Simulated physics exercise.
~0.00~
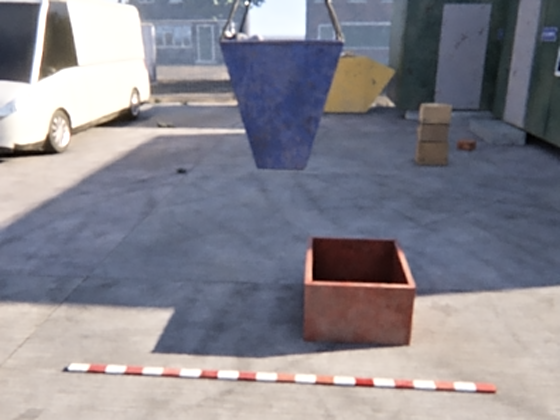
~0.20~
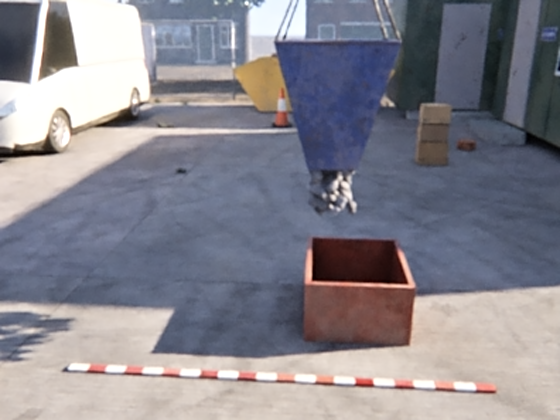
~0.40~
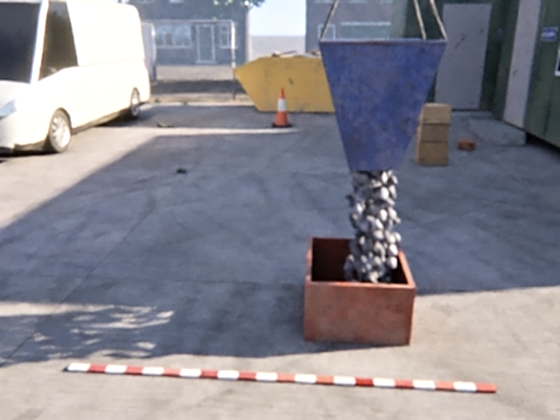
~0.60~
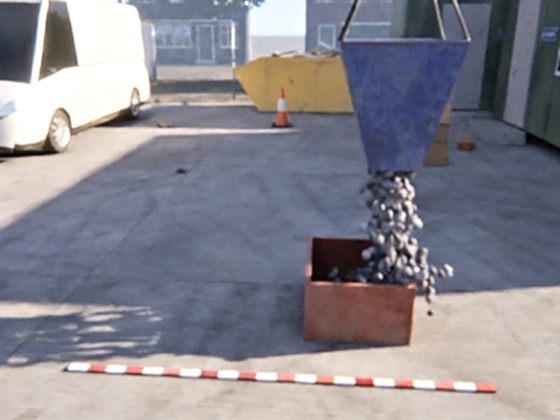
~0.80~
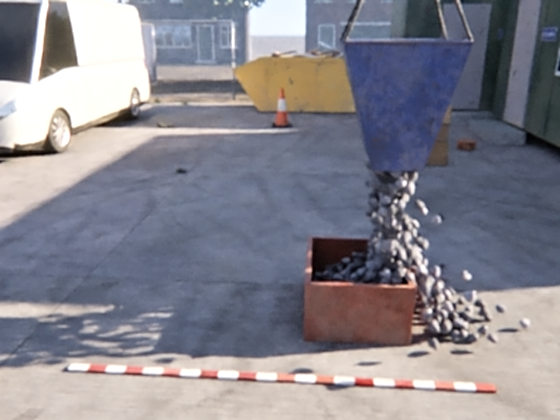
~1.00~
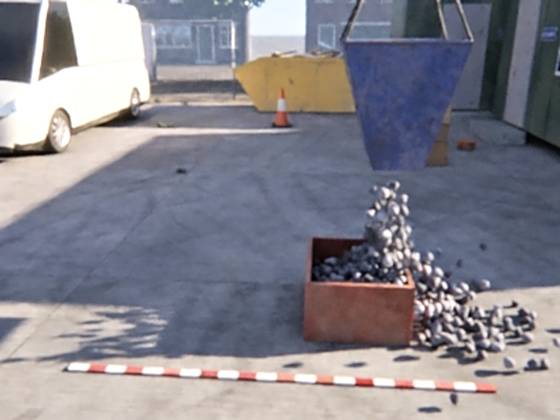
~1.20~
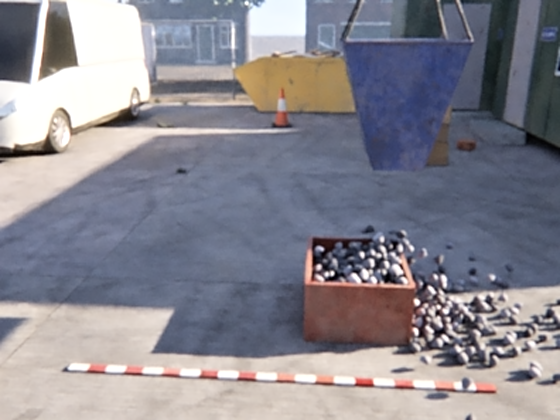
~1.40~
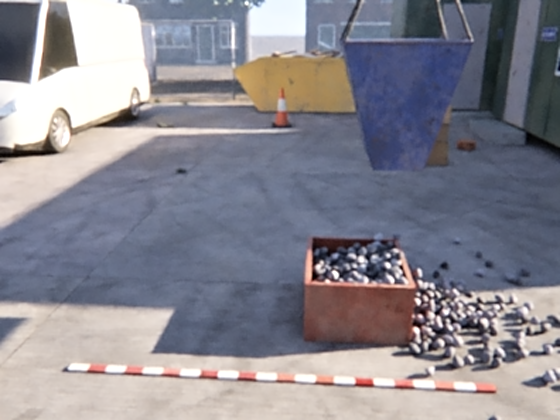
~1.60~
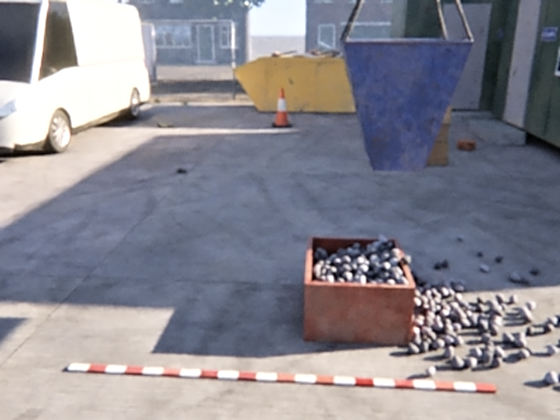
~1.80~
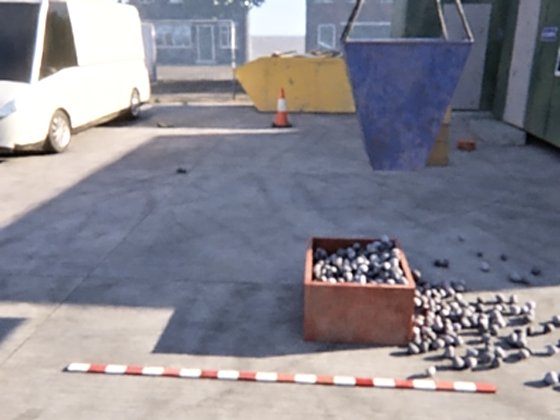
To begin with, a blue skip hangs above a paved yard, left of centre over an open rusty-red bin, with a white van parked behind and a red and white striped pole on the ground. As the skip moves rightwards, grey stones start to drop from its underside. They pour into the bin in a thick stream, but the skip carries on to the right and some spill over the bin's right side. The skip stops and empties while stray stones scatter across the ground. Finally, most stones lie heaped in the bin, with a smaller share strewn to its right.
